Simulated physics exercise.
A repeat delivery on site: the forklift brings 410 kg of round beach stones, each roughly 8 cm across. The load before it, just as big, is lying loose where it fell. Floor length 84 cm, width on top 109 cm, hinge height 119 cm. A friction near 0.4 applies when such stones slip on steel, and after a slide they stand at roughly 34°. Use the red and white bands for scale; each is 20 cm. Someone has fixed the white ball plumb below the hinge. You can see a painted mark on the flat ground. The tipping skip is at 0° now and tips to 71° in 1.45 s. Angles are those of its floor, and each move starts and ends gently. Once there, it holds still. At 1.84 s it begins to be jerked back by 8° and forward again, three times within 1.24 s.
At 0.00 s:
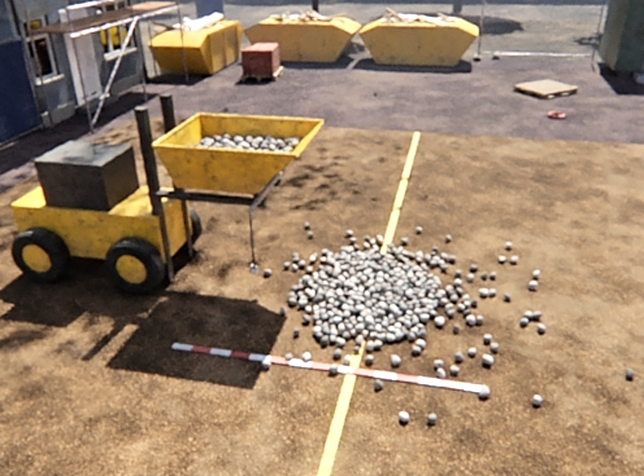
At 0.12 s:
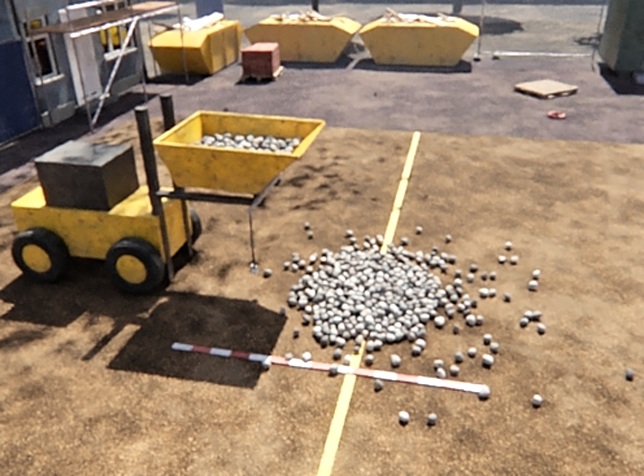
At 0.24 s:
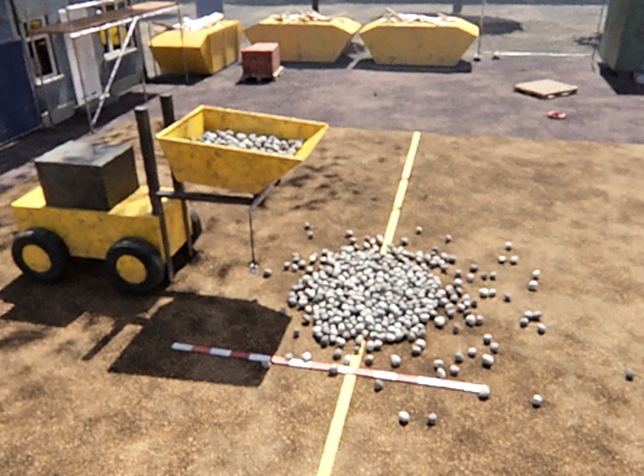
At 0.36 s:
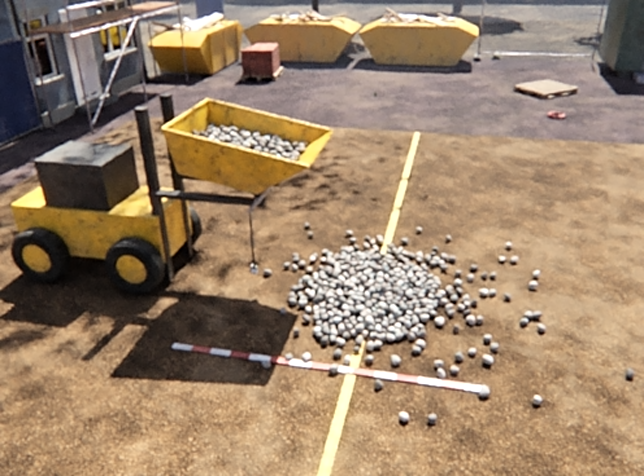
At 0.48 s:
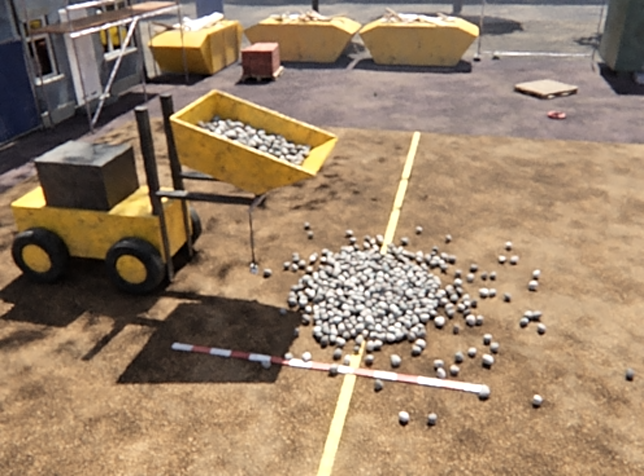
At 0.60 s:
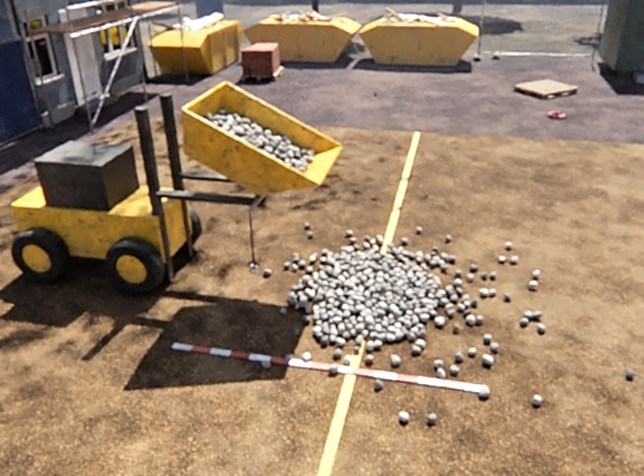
A yellow forklift with a dark block on its back stands at left on a sunlit brown dirt yard, seen from above by a still camera. Its raised yellow skip holds round grey stones, while more lie heaped across a yellow line beside a red-and-white pole, with yellow containers behind. The skip tilts gently, then faster, toward the right, its rear rising and its lip lowering.
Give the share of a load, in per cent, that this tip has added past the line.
This tip adds roughly 88 per cent of a load.
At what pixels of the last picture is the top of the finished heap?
I'd say somewhere near (384, 275).
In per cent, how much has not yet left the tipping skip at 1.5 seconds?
Around 55 in a hundred.
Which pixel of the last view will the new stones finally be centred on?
Roughly pixel (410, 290) in the last view.
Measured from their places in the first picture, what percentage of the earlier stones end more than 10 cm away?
I'd put it at about 25 per cent.
After 1.1 s the floor is at 60°; in per cent of one load, 100 in the tipping skip, 53 short of the line, 46 past the line; the foremost stones are at (544, 323).
After 1.5 s the floor is at 71°; in per cent of one load, 57 in the tipping skip, 85 short of the line, 58 past the line; the foremost stones are at (544, 323).
After 3.5 s the floor is at 71°; in per cent of one load, 0 in the tipping skip, 65 short of the line, 134 past the line; the foremost stones are at (560, 313).
After 6.2 s the floor is at 71°; in per cent of one load, 0 in the tipping skip, 65 short of the line, 134 past the line; the foremost stones are at (560, 313). Net gain past the line, 88.
